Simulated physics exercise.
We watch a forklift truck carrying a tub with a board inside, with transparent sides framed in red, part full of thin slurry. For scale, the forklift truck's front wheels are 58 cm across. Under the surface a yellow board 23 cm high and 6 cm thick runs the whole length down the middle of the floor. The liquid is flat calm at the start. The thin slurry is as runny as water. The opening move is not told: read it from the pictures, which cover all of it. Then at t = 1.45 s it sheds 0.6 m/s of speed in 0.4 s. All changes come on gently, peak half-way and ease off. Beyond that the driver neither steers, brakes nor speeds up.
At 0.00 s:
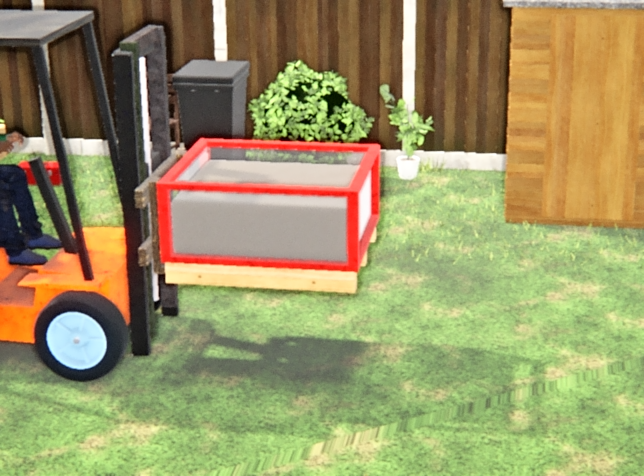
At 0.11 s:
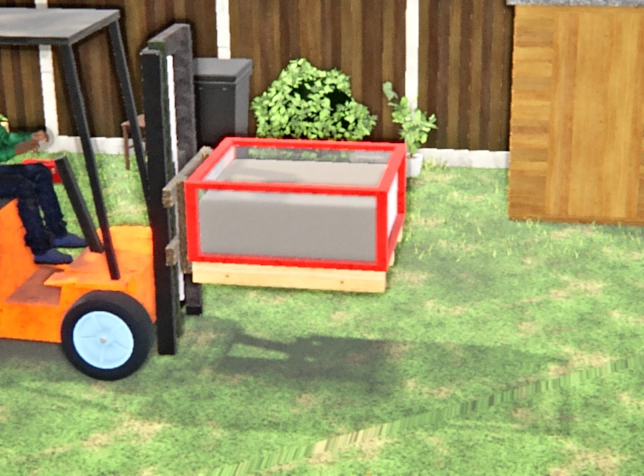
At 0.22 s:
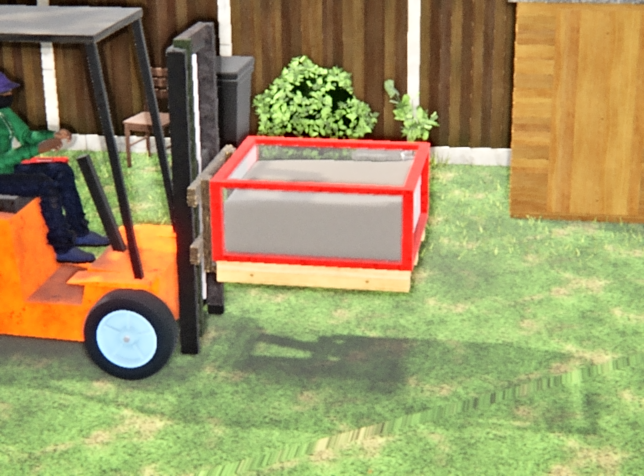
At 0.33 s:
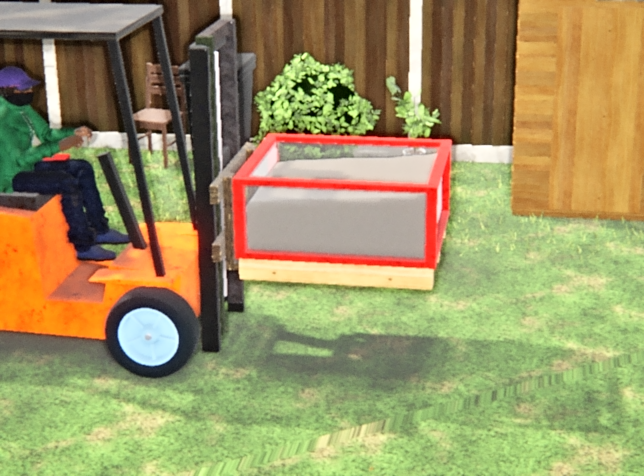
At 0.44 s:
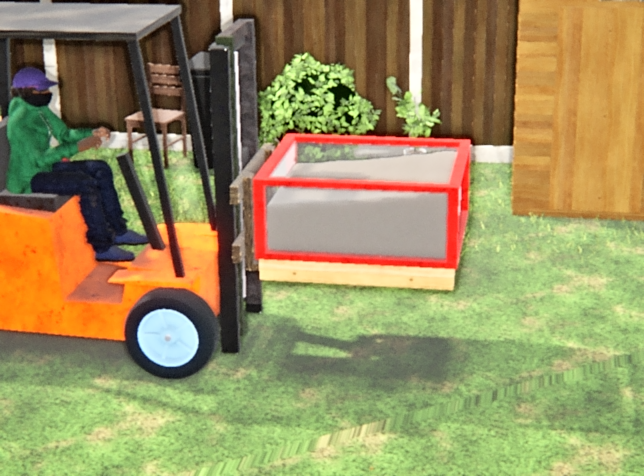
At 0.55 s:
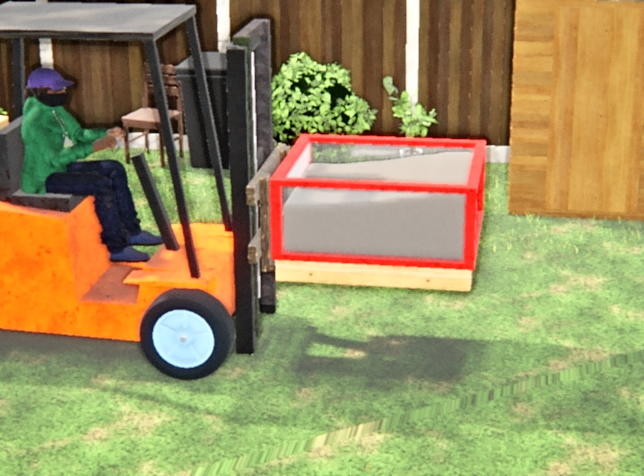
An orange forklift with a dark roof carries a red-framed, clear-sided tub of grey liquid on a pale wooden base, in a grassy yard seen from the side and slightly above. Its driver wears green and a purple cap; behind are a brown fence, green plants, a dark bin and a wooden cabinet at right. The forklift rolls steadily rightward, and the flat liquid tilts gently, rising towards the right.
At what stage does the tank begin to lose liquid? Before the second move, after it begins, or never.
The first spill: After.
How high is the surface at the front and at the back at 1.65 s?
About 40 cm in front and 28 cm behind.
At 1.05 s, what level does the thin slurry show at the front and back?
About 30 cm in front and 40 cm behind.
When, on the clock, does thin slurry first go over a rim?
Near 2.2 s.
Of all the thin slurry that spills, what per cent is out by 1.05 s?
Some 0 per cent by then.
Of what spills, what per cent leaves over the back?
Some 30 per cent of it.
By 1.05 s front 30 cm, middle 33 cm, back 39 cm above the floor; no loss so far.
By 1.65 s front 40 cm, middle 35 cm, back 28 cm above the floor; no loss so far.
By 2.35 s front 32 cm, middle 34 cm, back 34 cm above the floor; the loss stands at 1 per cent, over the front.
By 4.84 s the loss stands at 4 per cent, over the front and the back; the first of it left at about 2.15 s, and the second move began at 1.45 s.
